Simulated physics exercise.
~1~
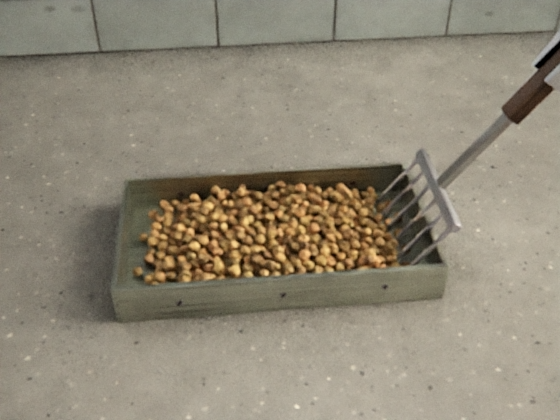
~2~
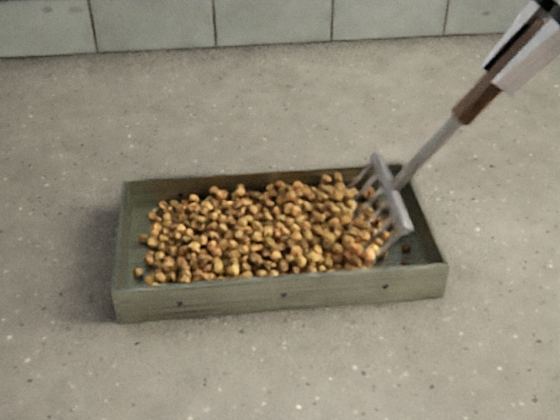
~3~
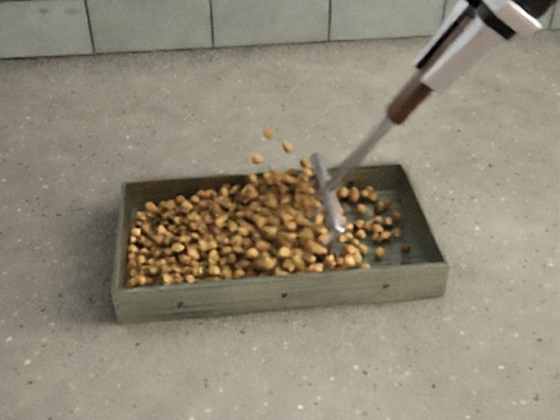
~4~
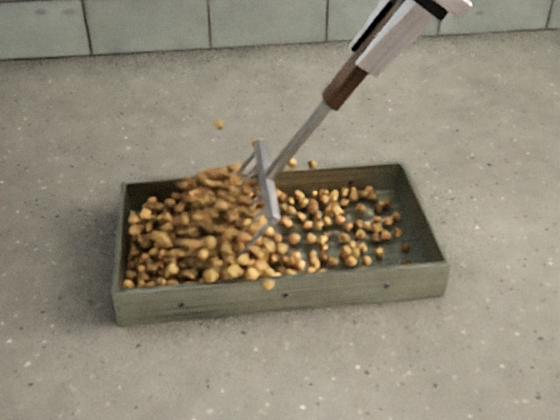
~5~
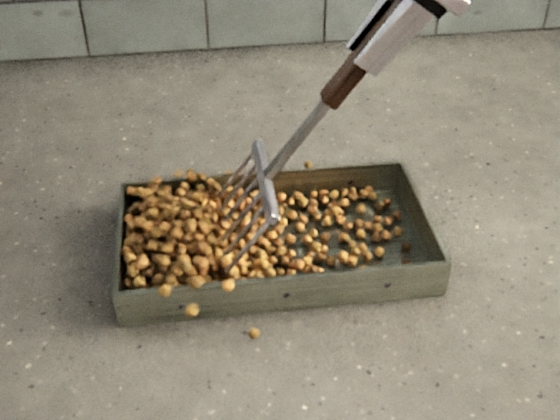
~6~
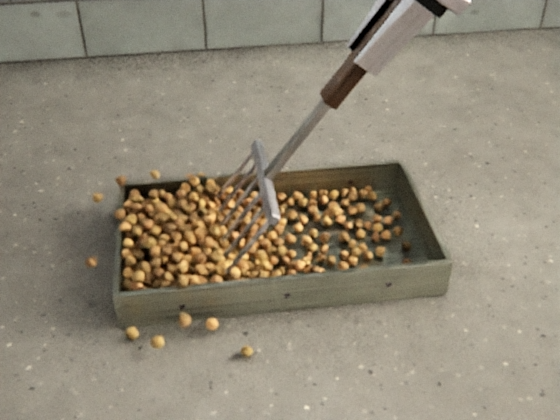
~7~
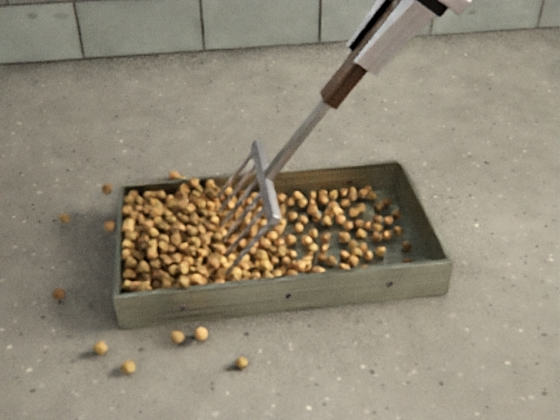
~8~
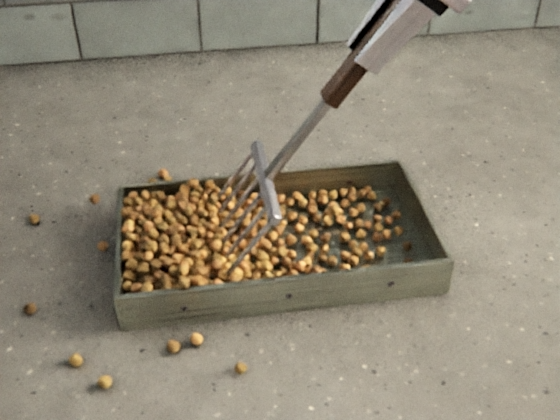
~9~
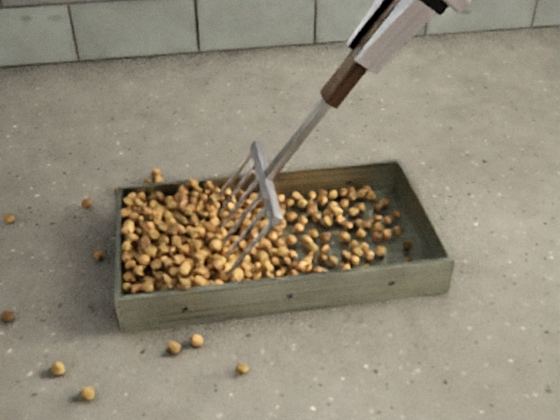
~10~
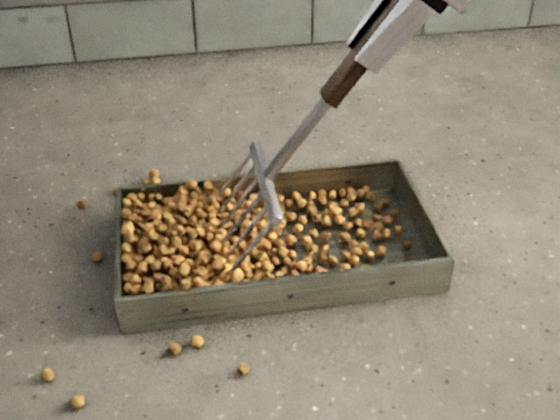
In this clip, a robot arm sweeps a metal comb leftward through a shallow tin of dried chickpeas, piling them toward the left side and flinging a few over the edges. The comb stops among them as several stray chickpeas roll across the surface, while most remain in the tin.
